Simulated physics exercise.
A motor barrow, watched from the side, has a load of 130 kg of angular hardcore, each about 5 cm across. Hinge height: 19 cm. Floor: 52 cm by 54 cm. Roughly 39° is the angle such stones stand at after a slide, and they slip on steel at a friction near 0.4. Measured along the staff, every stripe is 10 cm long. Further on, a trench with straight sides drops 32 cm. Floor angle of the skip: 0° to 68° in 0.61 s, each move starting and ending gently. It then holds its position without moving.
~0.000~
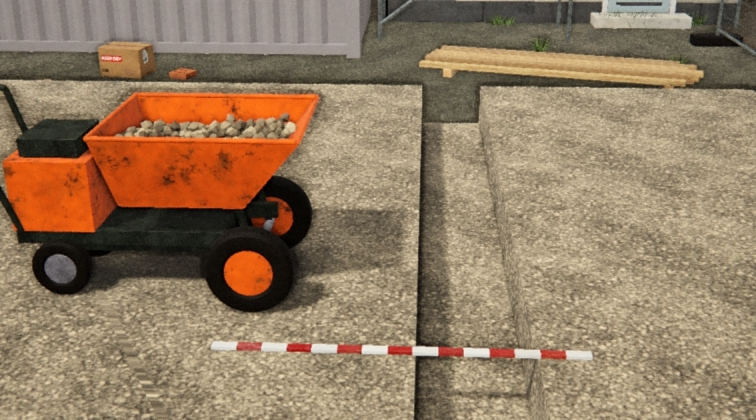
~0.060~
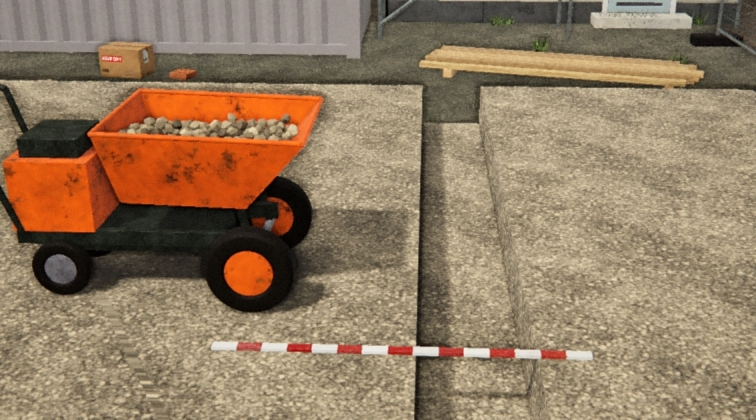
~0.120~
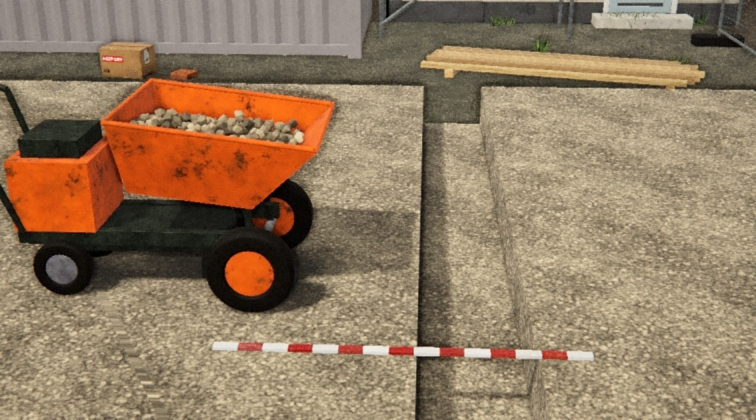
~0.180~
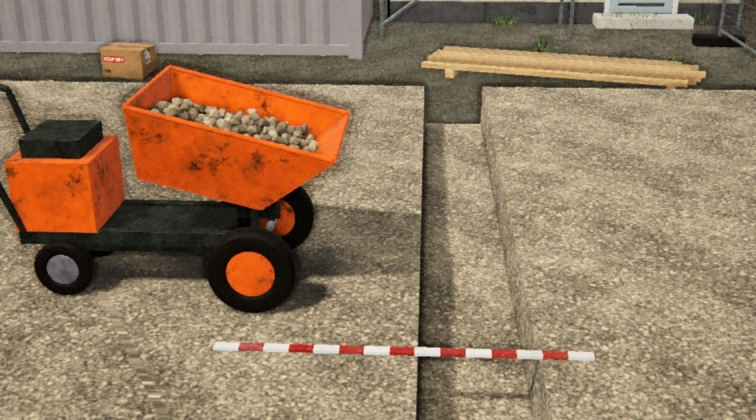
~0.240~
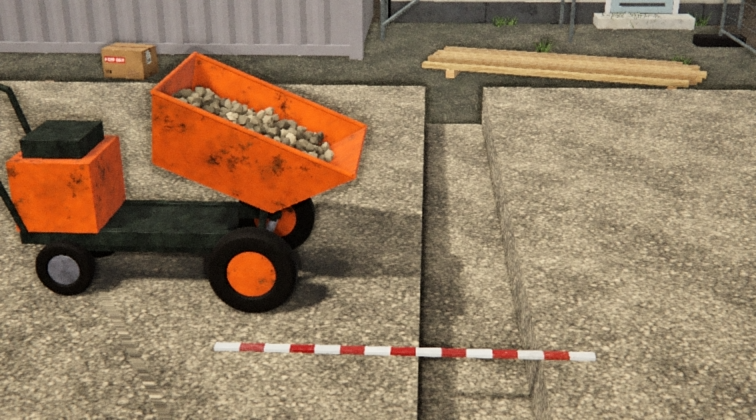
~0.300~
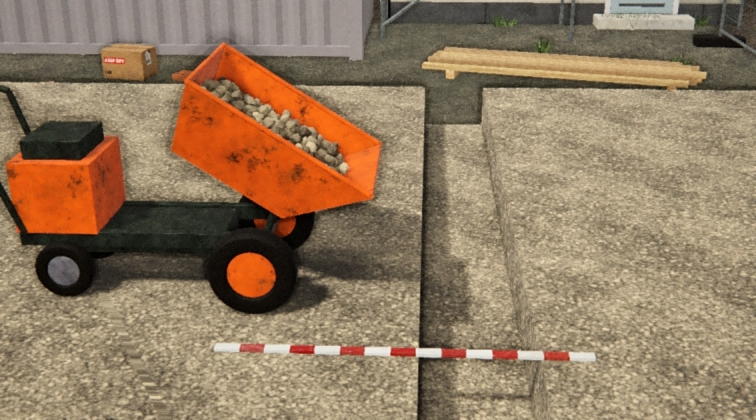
The orange skip of a motor barrow, loaded with grey and tan stones, begins level beside a straight-sided trench, then tilts slightly. Its rear end rises steadily while the front lip moves right and dips, until the skip slopes steeply, stones still inside, the wheels staying in place.
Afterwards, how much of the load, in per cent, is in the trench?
About 86 per cent.
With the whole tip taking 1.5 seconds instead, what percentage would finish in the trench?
Then roughly 75 percent.
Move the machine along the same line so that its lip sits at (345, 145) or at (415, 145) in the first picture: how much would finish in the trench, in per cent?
I'd say some 80 per cent and some 30 per cent.
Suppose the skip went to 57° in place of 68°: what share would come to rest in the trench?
Roughly 40 per cent would end in the trench.
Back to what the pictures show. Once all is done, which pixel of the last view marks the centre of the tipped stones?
Their centre sits close to (472, 333).
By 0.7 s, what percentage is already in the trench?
About 15%.
After 0.5 s the floor is at 58°; 100 % in the skip; the foremost stones are at (378, 220).
After 0.7 s the floor is at 68°; 85 % in the skip, 2 % short of the trench, 13 % in the trench; the foremost stones are at (470, 307).
After 1.1 s the floor is at 68°; 34 % in the skip, 2 % short of the trench, 65 % in the trench; the foremost stones are at (518, 327).
After 3.0 s the floor is at 68°; 12 % in the skip, 2 % short of the trench, 86 % in the trench; the foremost stones are at (518, 329).
